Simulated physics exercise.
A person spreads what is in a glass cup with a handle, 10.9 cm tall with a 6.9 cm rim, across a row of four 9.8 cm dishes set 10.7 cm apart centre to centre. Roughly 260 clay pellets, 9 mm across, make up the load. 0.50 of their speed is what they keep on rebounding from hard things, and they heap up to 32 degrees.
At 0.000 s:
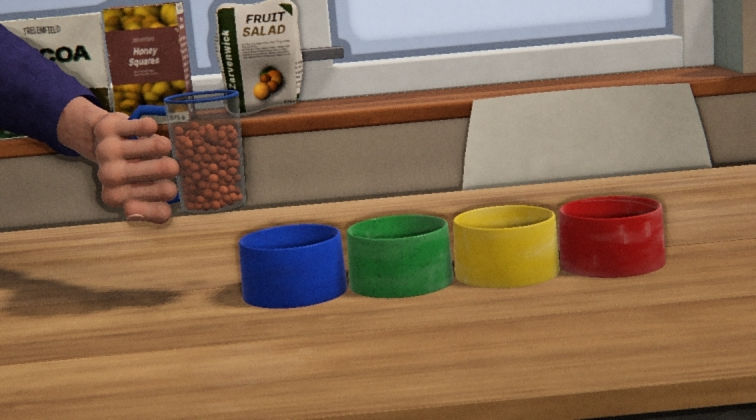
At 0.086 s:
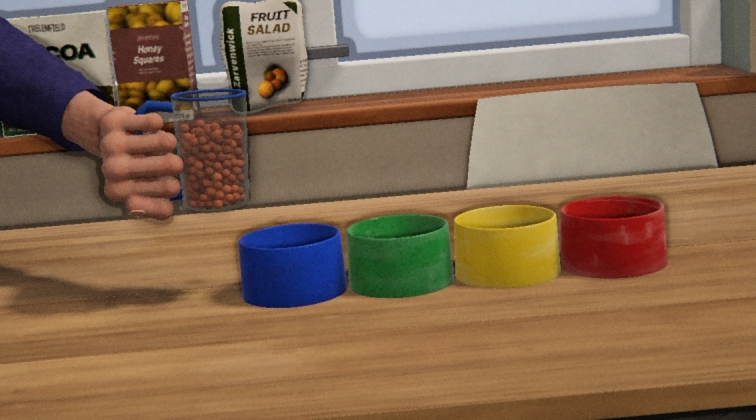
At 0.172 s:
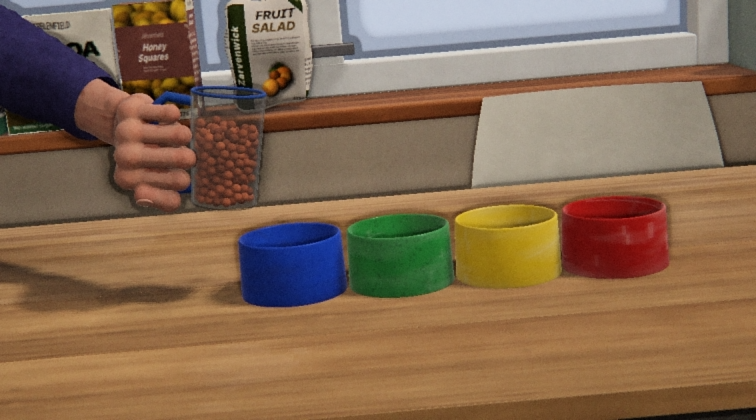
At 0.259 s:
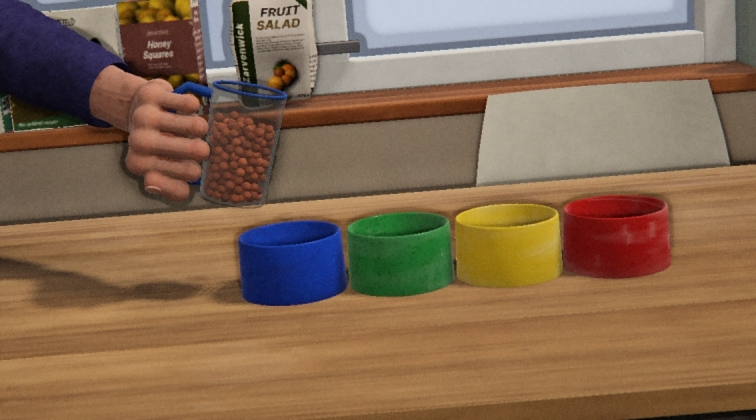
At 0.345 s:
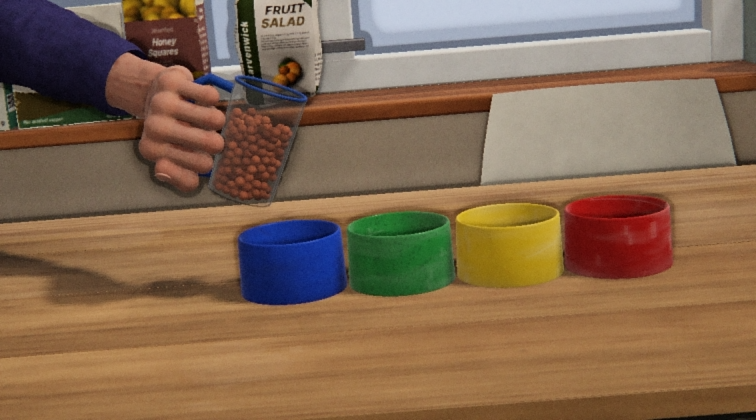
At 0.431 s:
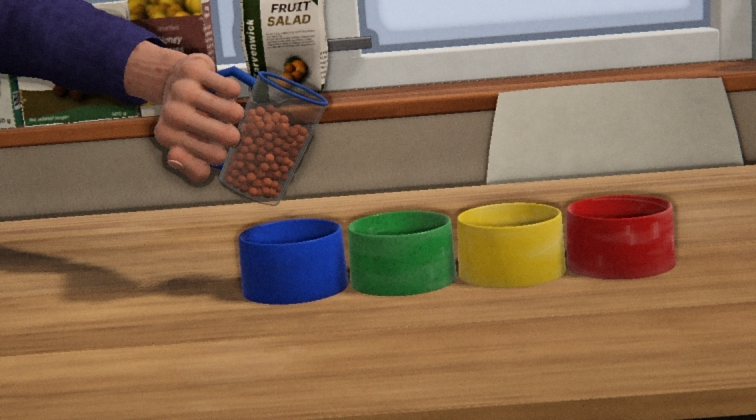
Hand moving a clear cup of reddish-brown pellets rightward and tilting it toward blue, green, yellow and red dishes on a table.
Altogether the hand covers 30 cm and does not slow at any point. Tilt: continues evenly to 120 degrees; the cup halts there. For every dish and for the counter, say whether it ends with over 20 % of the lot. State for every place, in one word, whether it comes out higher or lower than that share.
Red: Higher, blue: Lower, green: Lower, yellow: Higher, counter: Lower.
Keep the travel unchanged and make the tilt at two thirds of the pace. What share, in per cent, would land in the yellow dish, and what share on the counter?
Shares: Yellow dish 0, counter 0.
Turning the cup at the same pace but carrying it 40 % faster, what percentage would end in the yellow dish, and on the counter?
Then the yellow dish gets 0 and the counter 0.
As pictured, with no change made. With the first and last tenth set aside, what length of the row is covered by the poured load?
It spans about 14 centimetres along the dishes.
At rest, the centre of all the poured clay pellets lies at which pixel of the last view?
Look around (604, 251) in the last picture.
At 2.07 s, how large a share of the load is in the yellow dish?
Estimate: Near 30 %.
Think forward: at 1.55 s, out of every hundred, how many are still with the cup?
It comes to about 90 percent.
After 1.10 s, tilt 80 degrees; cup holds 100 %.
After 1.55 s, tilt 115 degrees; cup holds 90 %, yellow 10 %.
Then, at 2.07 s, tilt 120 degrees; cup holds 0 %, red 60 %, yellow 30 %.
By 2.6 s all is still; red 60 %, blue 0 %, green 0 %, yellow 30 %, counter 10 %.
